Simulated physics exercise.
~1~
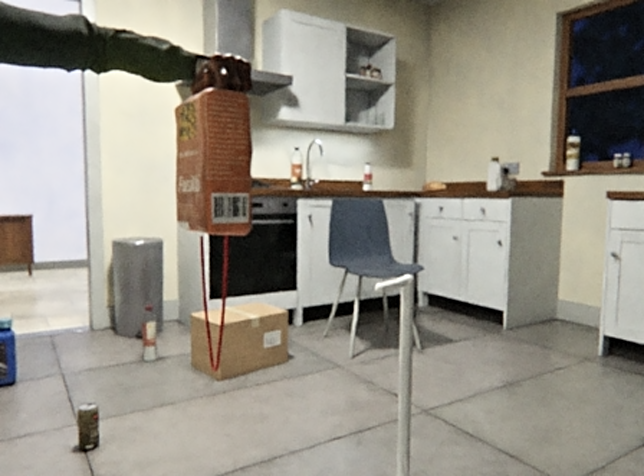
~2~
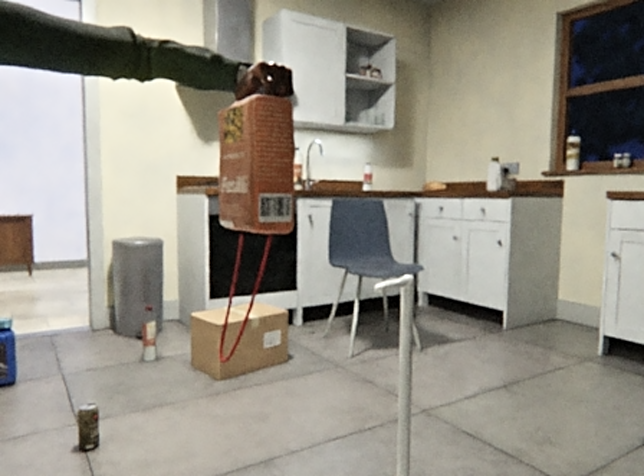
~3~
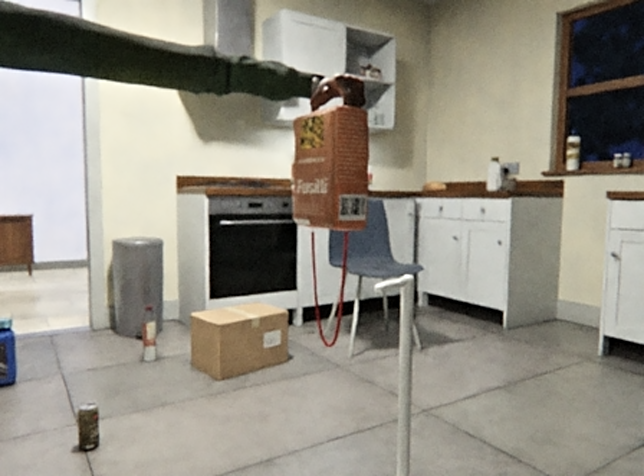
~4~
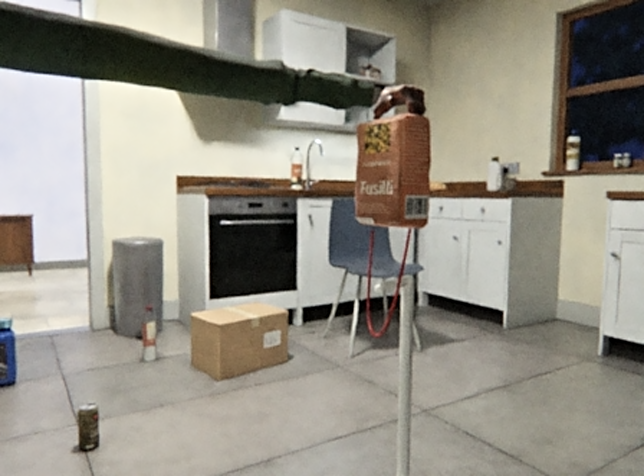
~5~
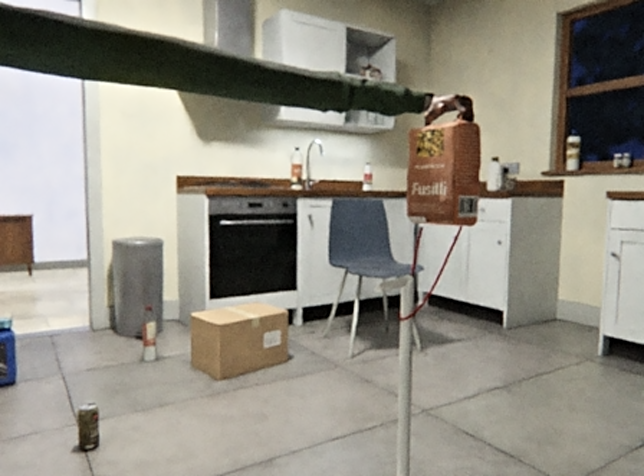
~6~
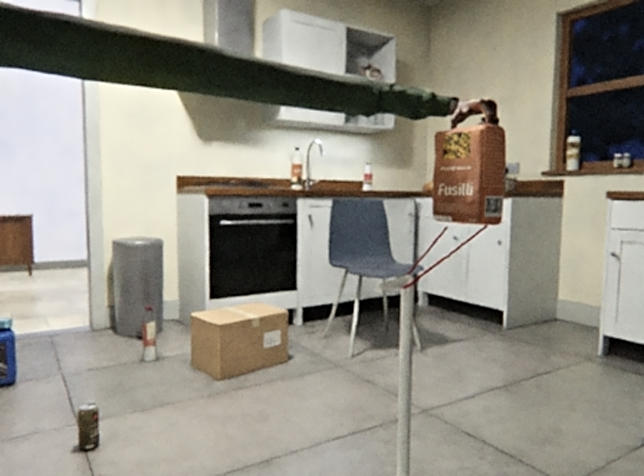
In a kitchen, a hand carries an orange pack right until its red loop snags a post.
